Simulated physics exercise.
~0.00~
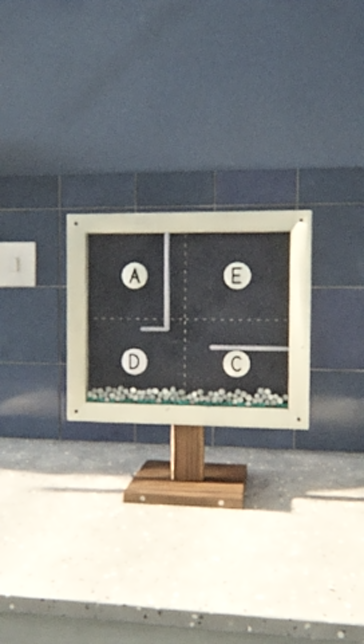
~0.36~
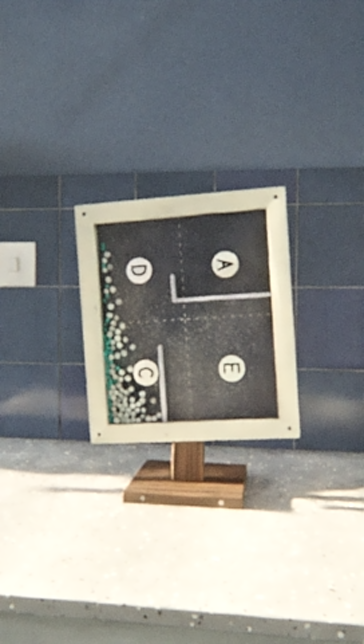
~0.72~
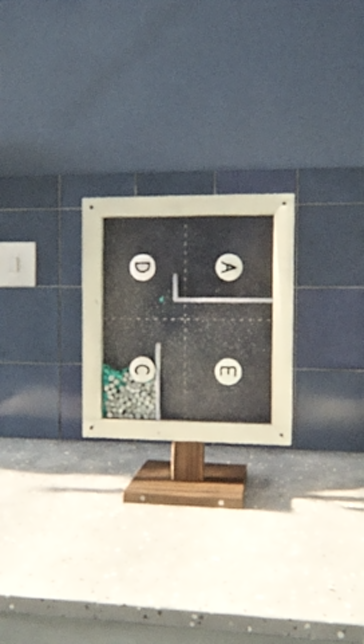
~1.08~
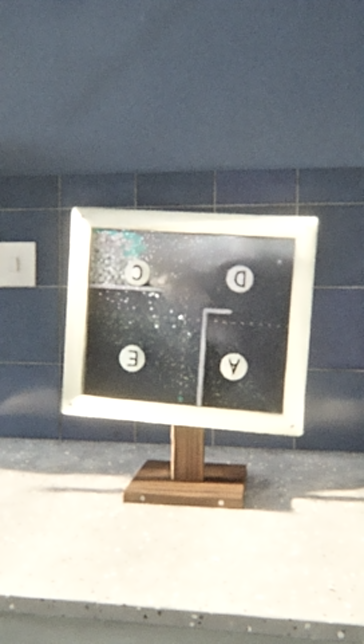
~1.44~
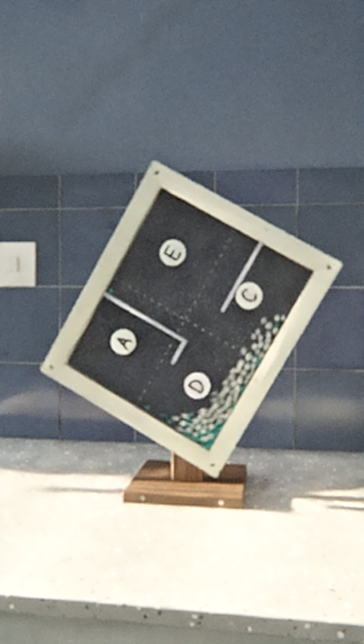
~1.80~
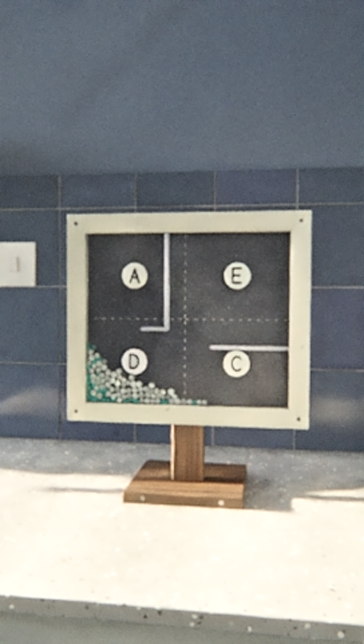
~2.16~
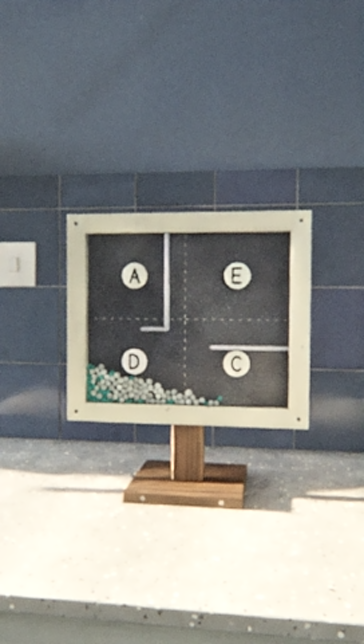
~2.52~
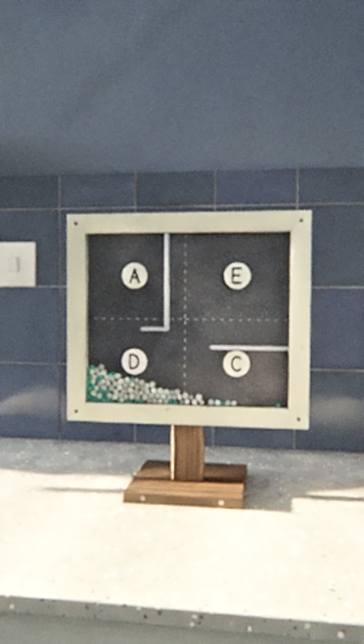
On a pale speckled counter before blue wall tiles, seen from the front by a still camera, a cream-framed, clear-faced box stands on a wooden base. Its dark interior has four quarters lettered A, E, D and C, thin pale walls, and white and turquoise beads spread along the bottom. The box turns clockwise a quarter turn, and the beads slide down and gather in the corner by C. It then turns on clockwise, carrying them upside down before they tumble out and slide toward D. Finally it stands upright again, the heap at lower left slumping into a slope, mostly under D, with a thin trail reaching below C.
